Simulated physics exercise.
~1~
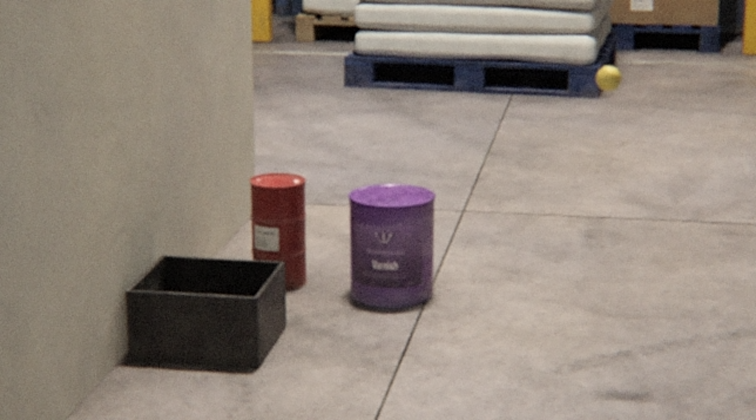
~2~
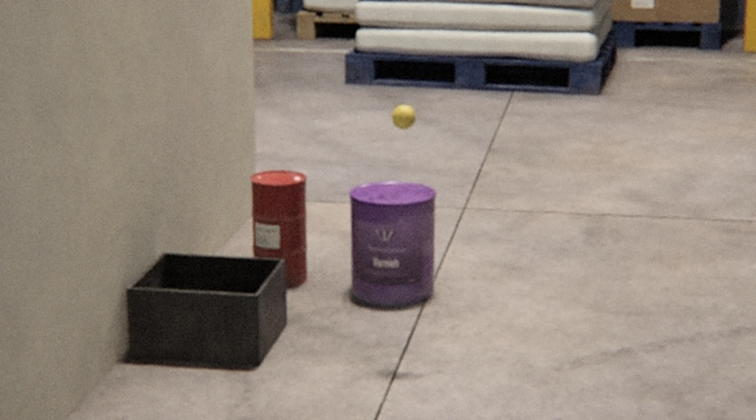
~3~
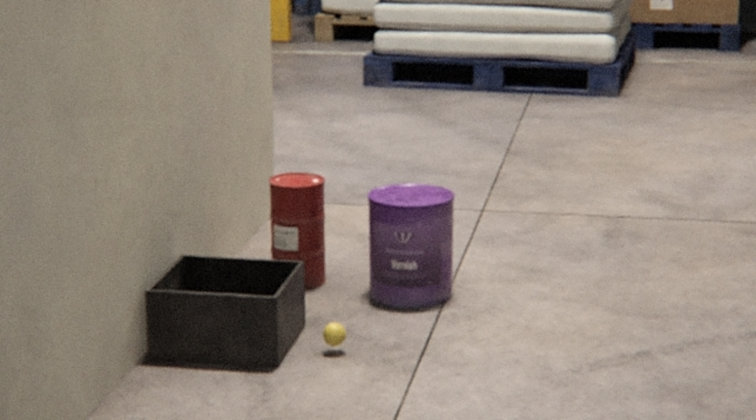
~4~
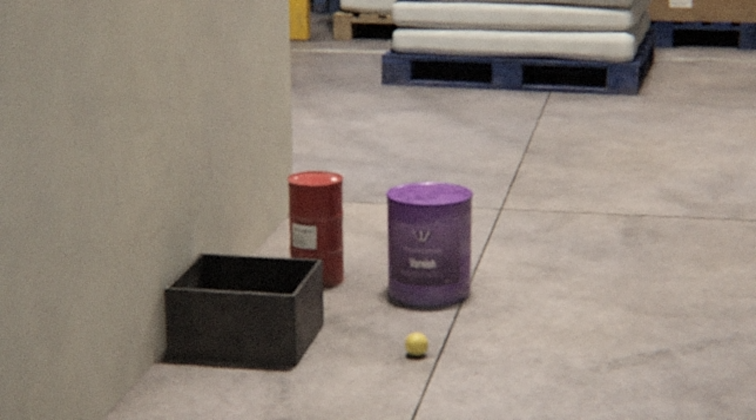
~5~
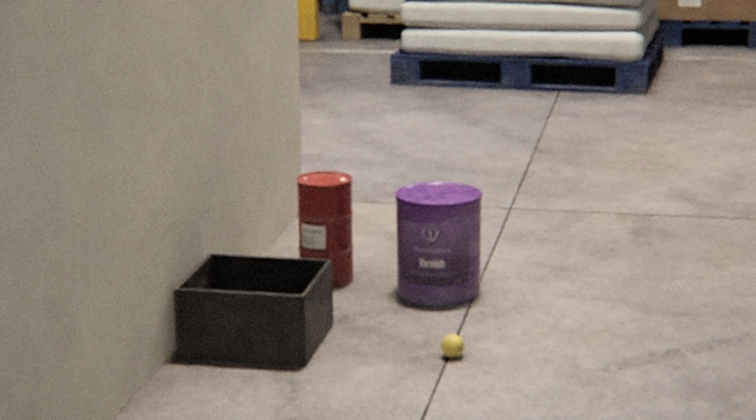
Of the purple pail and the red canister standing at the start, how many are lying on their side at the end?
None of them are; the purple pail and the red canister are both still upright at the end.
